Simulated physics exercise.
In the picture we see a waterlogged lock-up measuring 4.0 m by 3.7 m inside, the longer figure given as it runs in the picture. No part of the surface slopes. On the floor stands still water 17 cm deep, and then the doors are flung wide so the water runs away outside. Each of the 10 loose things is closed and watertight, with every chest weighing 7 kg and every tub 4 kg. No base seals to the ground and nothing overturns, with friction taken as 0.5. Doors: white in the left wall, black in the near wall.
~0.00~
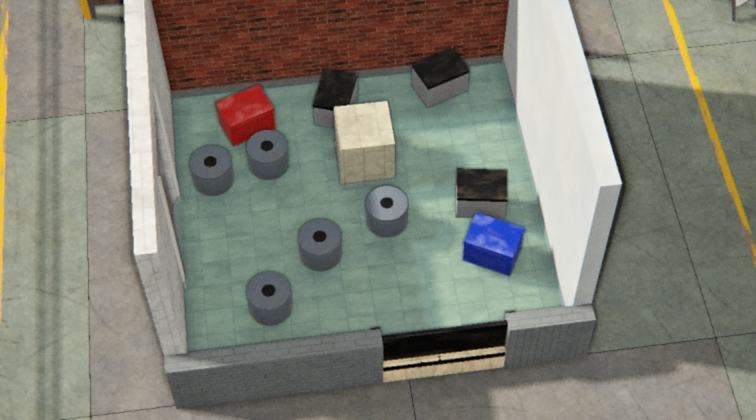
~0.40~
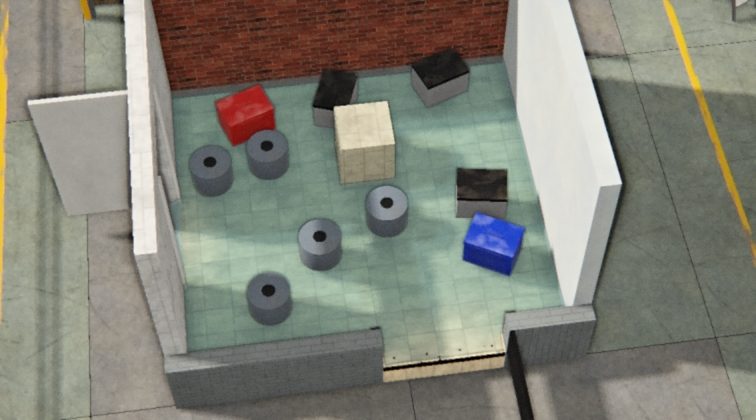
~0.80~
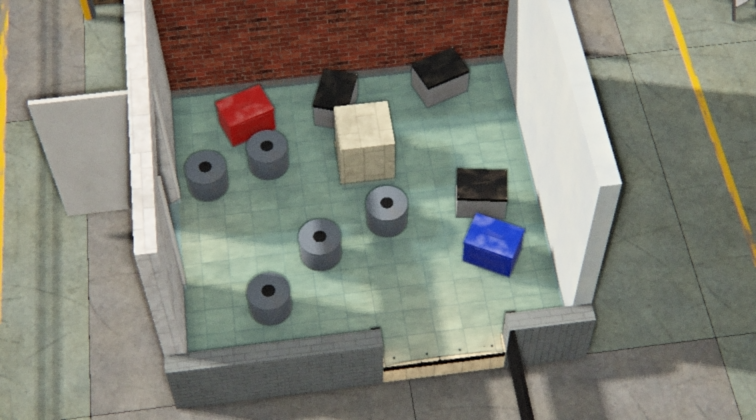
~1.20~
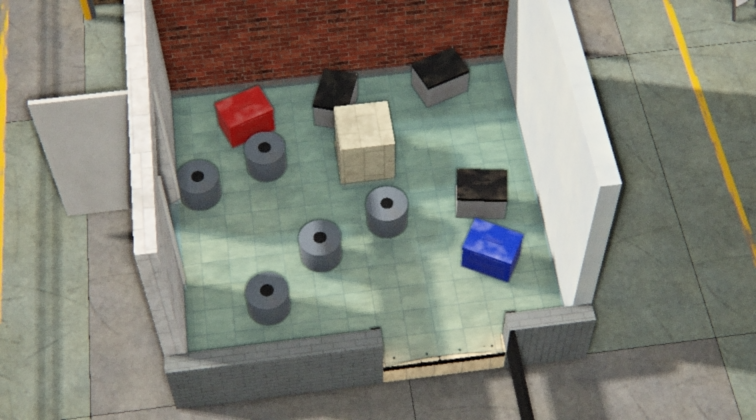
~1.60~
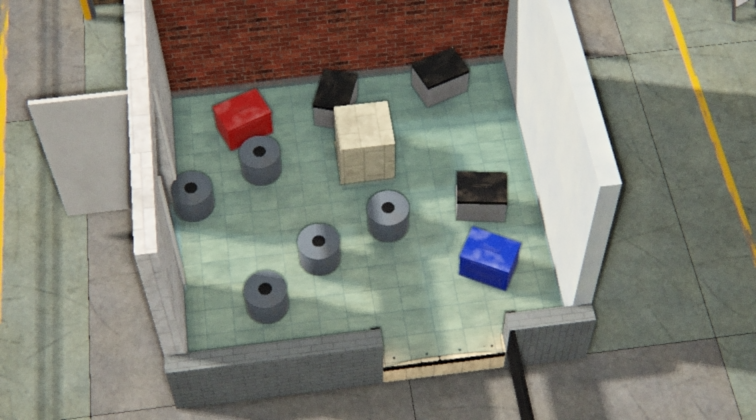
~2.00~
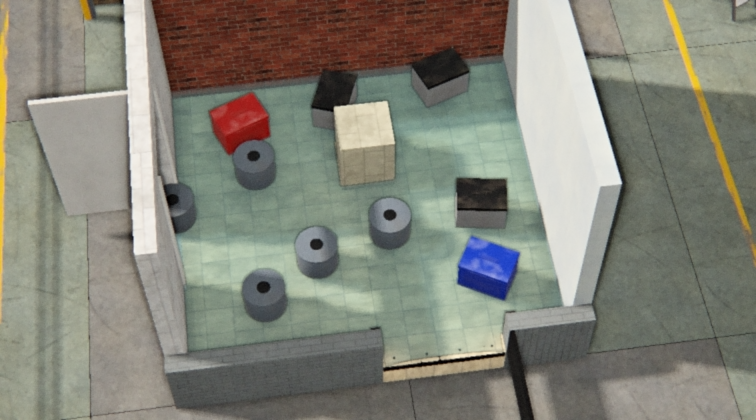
Two doors swing open, then the grey drums and the red and blue chests drift slowly.
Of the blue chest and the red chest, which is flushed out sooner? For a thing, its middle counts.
Sooner out: The blue one.
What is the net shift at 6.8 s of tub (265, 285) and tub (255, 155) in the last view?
In order: 30 cm, then gone out.
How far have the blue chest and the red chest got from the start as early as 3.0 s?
Close to 60 cm for the first and 30 cm for the second.
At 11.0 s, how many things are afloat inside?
4 of them.
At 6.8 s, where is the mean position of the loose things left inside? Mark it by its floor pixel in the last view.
Mean position: Approximately (335, 251).
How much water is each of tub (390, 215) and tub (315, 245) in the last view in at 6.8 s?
About 10 and 10 cm.
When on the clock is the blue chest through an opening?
Around 4.0 seconds.
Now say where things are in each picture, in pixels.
The blue chest at (494, 235), afloat; the red chest at (245, 105) floats; about 2430 L in view; 0 of 10 have shifted, in the first picture.
The blue chest at (494, 235) floats; the red chest at (245, 105) floats; 17 cm deep round most things; 0 of 10 have shifted, in the second picture.
The blue chest at (494, 235), afloat; the red chest at (245, 105), afloat; 17 cm deep round most things; 1 of 10 have shifted, in the third picture.
The blue chest at (493, 241) floats, 7 cm from its start; the red chest at (244, 106), afloat; about 2260 L in view; 2 of 10 have shifted, in the fourth picture.
The blue chest at (491, 249) floats, 17 cm from its start; the red chest at (242, 109), afloat, 6 cm from its start; about 2180 L in view; 6 of 10 have shifted, in the fifth picture.
The blue chest at (489, 259) floats, 29 cm from its start; the red chest at (239, 114), afloat, 12 cm from its start; 14 cm deep round most things; 8 of 10 have shifted, in the sixth picture.
After 3.0 s the blue chest is near (489, 285), 0.6 m from its start, afloat; the red chest is near (231, 123), 0.3 m from its start, afloat; 1 of 10 are out; 9 afloat.
After 6.8 s the blue chest has gone out (at 4.1 s); the red chest is near (196, 195), 1.3 m from its start, afloat; 3 of 10 are out; 7 afloat.
After 11.0 s the blue chest has gone out (at 4.1 s); the red chest has gone out (at 7.6 s); 6 of 10 are out; 4 afloat.
After 15.0 s the blue chest has gone out (at 4.1 s); the red chest has gone out (at 7.6 s); 6 of 10 are out; 4 afloat.
